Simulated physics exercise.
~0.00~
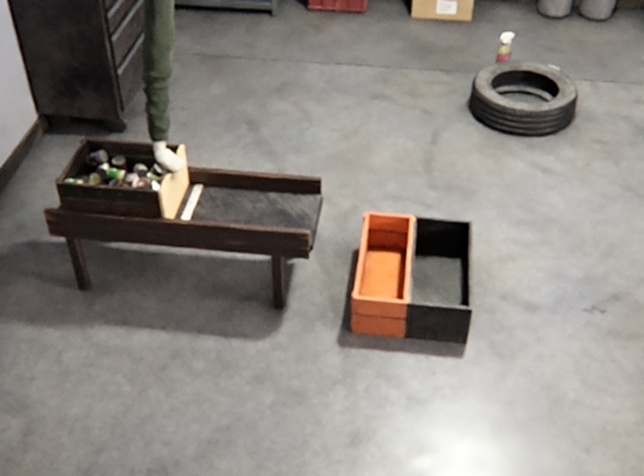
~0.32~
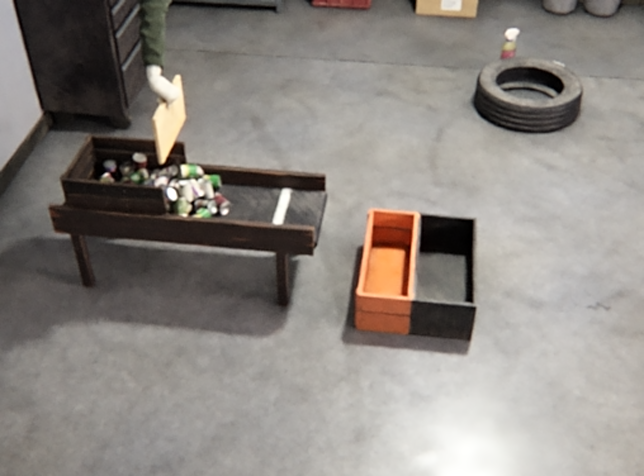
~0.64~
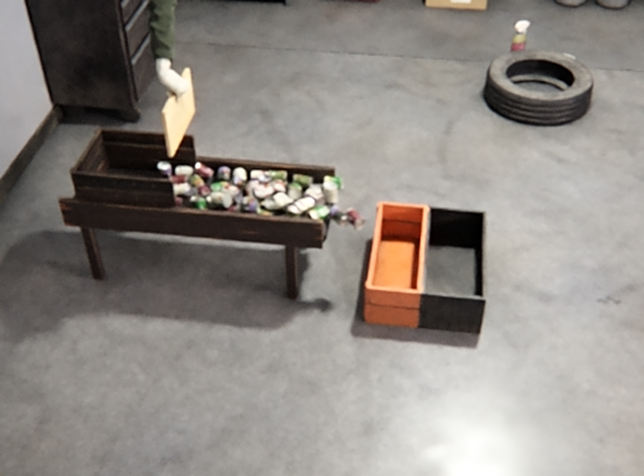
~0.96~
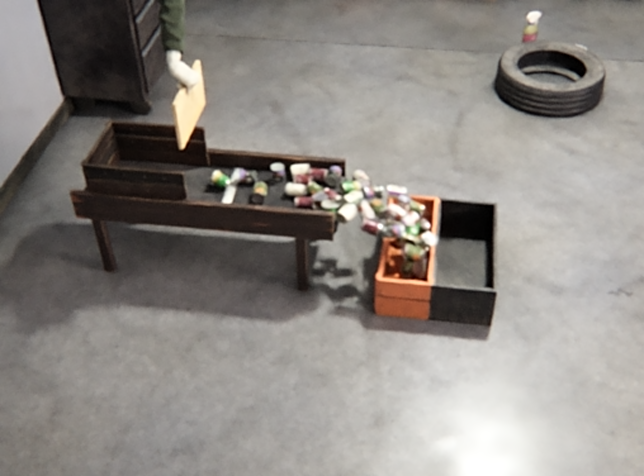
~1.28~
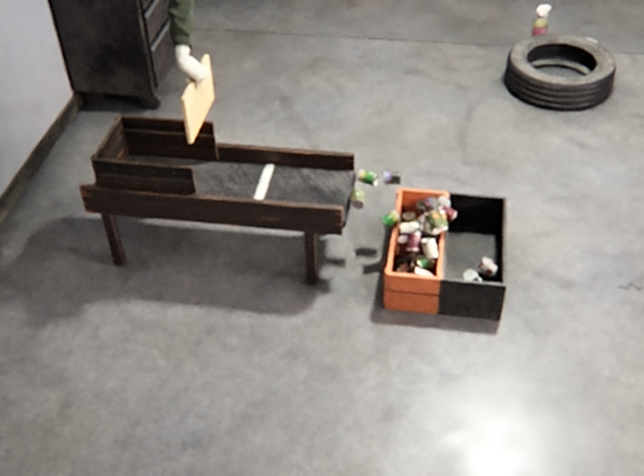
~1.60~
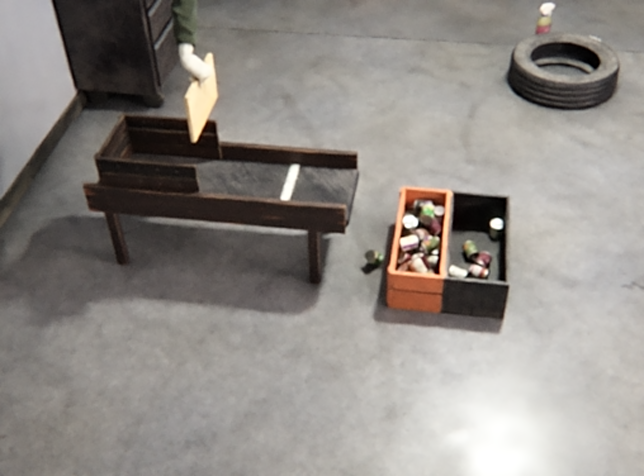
To begin with, a gloved hand holds a wooden board upright against a pen full of small tins, at one end of a dark conveyor on legs. The hand lifts the board, and the tins start spilling out to the right along the belt. They spread down its length as the pen empties, and the first ones tip off the far end. A thick cluster then pours through the air into the orange box, with later tins flying toward the black box beside it. Finally the belt is bare, most tins lie in the orange box, a few sit in the black one, and a single tin rests on the floor just short of them.
